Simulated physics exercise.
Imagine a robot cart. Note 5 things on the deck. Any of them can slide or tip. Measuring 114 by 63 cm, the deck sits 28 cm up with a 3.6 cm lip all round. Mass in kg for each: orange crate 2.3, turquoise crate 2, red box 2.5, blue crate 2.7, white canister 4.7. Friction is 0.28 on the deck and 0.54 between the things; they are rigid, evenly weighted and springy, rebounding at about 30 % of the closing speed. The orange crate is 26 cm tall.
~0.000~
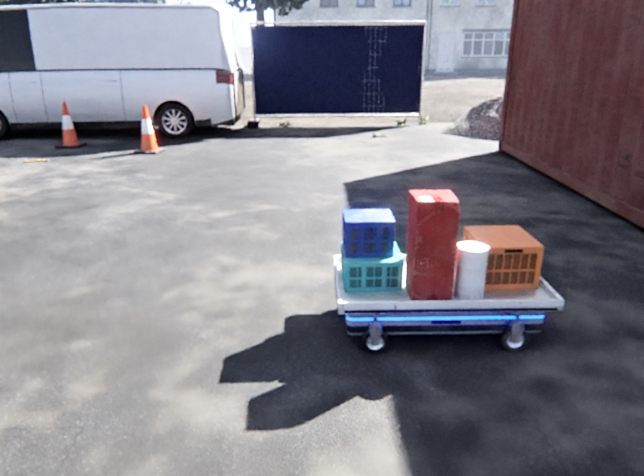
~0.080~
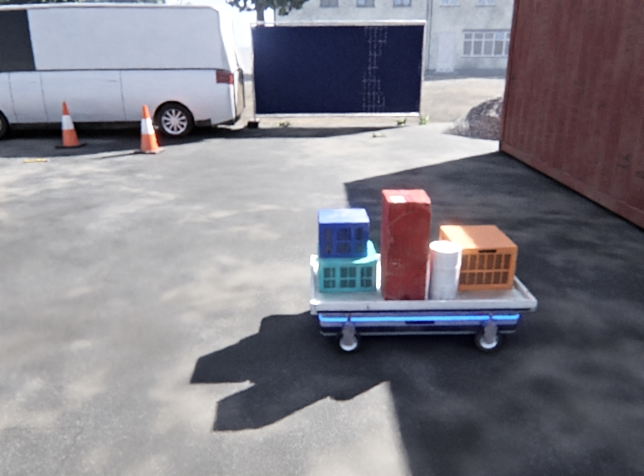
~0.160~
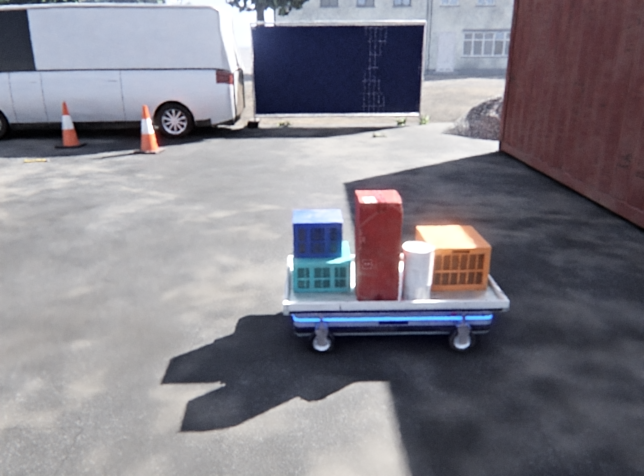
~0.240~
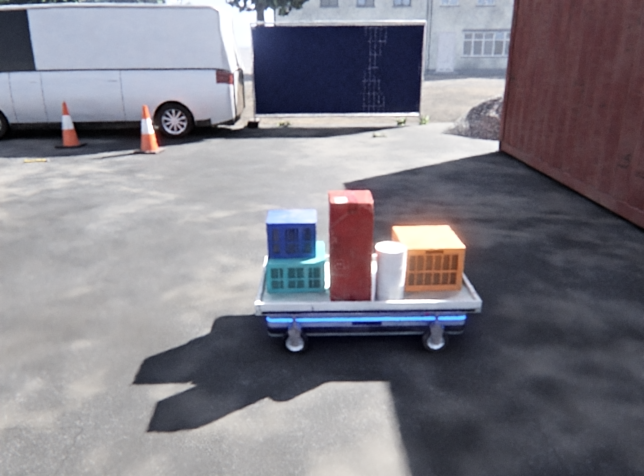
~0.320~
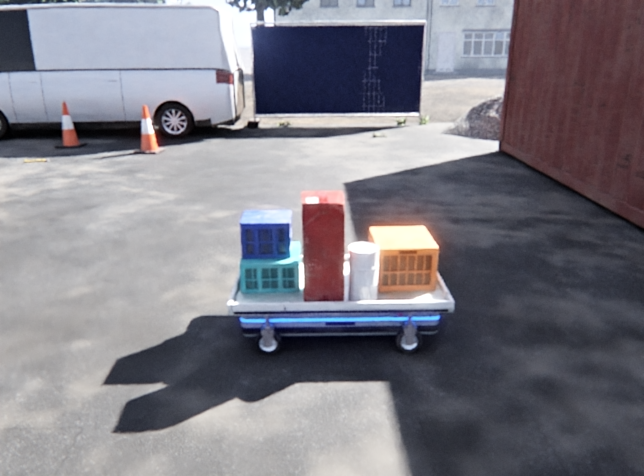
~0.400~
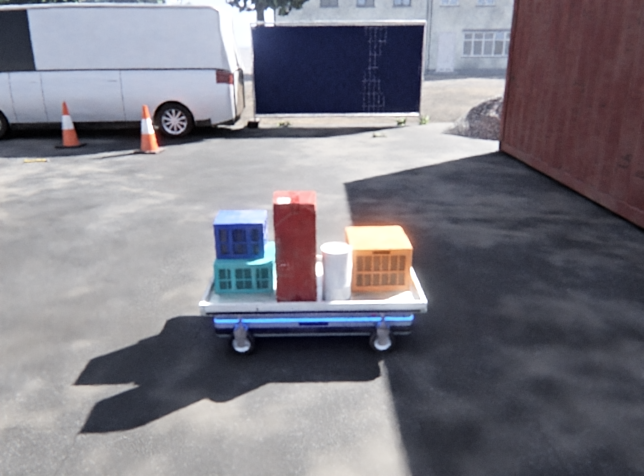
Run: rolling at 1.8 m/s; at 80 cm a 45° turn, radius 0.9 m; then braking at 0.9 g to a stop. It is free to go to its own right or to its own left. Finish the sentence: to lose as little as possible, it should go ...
Left.
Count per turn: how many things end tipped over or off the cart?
Left: 1; right: 2.
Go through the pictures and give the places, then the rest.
In the first picture, cart has run 0 cm; orange crate (500, 257); turquoise crate (371, 265).
In the second picture, cart has run 14 cm; white canister (444, 272); red box (404, 247).
In the third picture, cart has run 29 cm; blue crate (317, 233); white canister (417, 272).
In the fourth picture, cart has run 43 cm; red box (350, 247); blue crate (292, 234).
In the fifth picture, cart has run 58 cm; white canister (363, 273); red box (323, 248).
In the sixth picture, cart has run 72 cm; orange crate (376, 258); turquoise crate (247, 267).
Turning left. Around 0.70 s, cart has run 126 cm, turned 20°; turquoise crate shifted 11 cm near (145, 283); blue crate shifted 23 cm; red box shifted 12 cm.
Around 0.90 s, cart has run 162 cm, turned 41°; blue crate now off the cart; turquoise crate shifted 11 cm near (65, 327); orange crate shifted 6 cm near (215, 275).
Around 1.20 s, cart has run 199 cm, turned 45°; orange crate shifted 11 cm near (131, 302); turquoise crate shifted 2 cm; red box shifted 26 cm.
Finally (1.8 s), off the cart, blue crate; not toppled but over 10 cm from the start, orange crate, red box and white canister; turquoise crate still in place (within 10 cm). Final places as that camera would see them, orange crate near (132, 308).
Turning right instead, red box and blue crate tipped over or off the cart, 2 of 5 in all.
